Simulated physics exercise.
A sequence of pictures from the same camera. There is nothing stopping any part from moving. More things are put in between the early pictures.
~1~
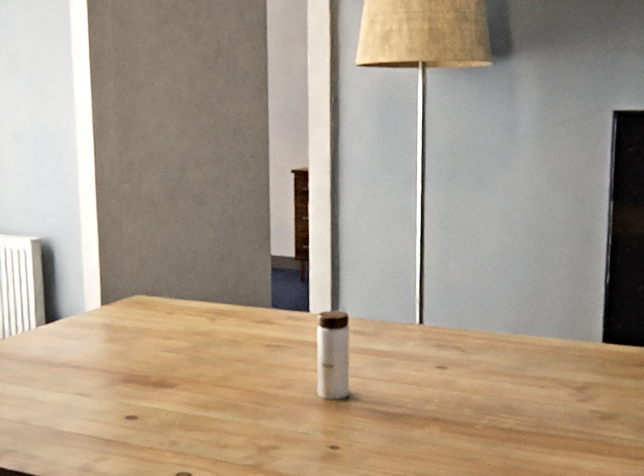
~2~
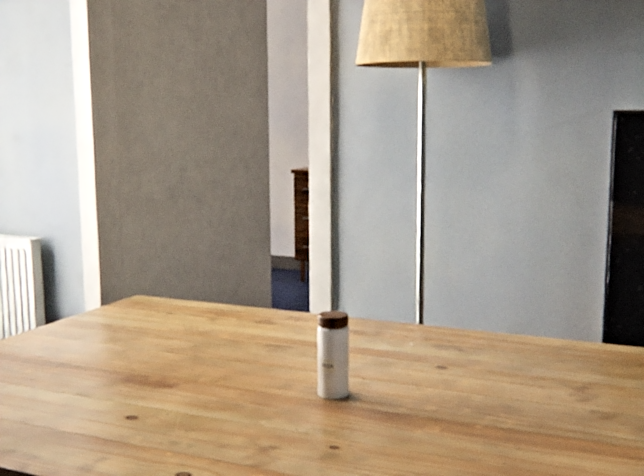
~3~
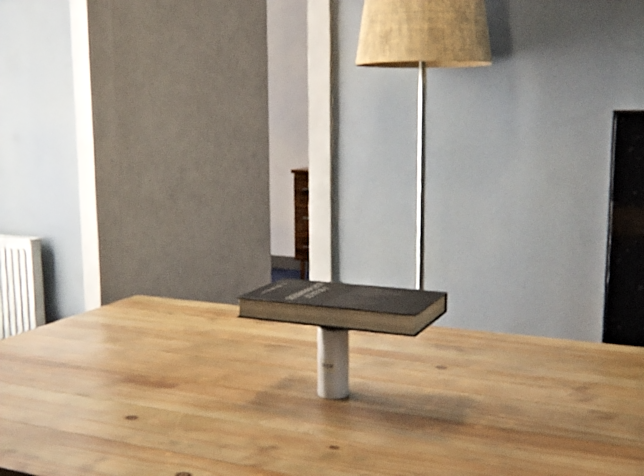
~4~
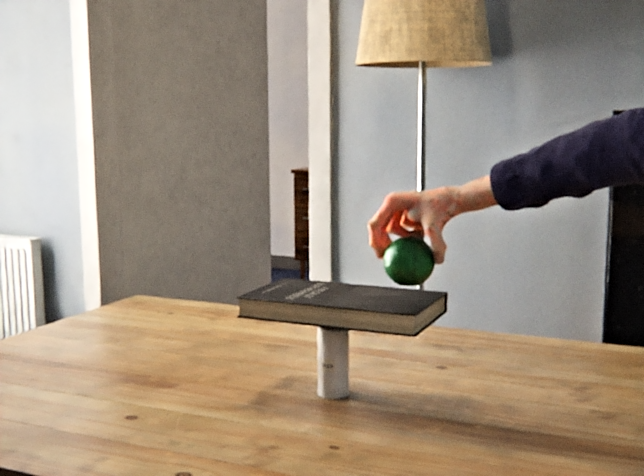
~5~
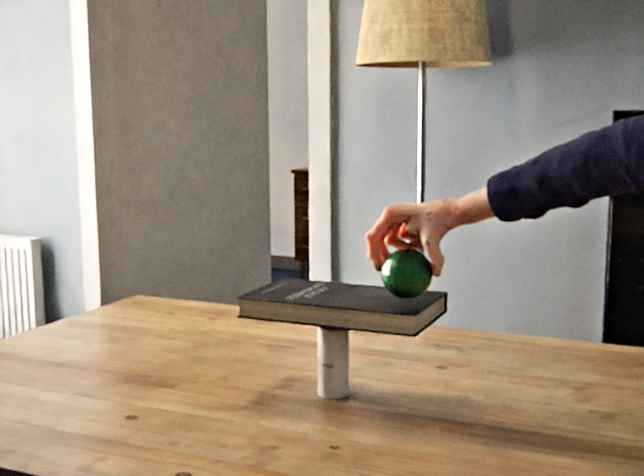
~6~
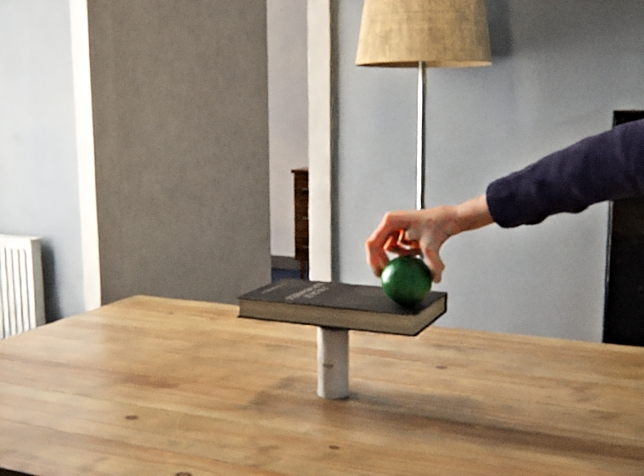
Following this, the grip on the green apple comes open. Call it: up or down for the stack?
Down - it falls.
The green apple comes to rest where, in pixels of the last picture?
It finishes at about (425, 392).
Then, 0.50 s later than the last frame, green apple now fallen; black book tilted by 62°.
Then, 0.80 s later than the last frame, black book tilted by 51°; white shaker tilted by 23°.
Then, 1.00 s later than the last frame, black book and white shaker now fallen.
When it is over, fallen, black book, white shaker and green apple. End places, in pixels of the last picture, green apple near (425, 392). The stack loses its balance.
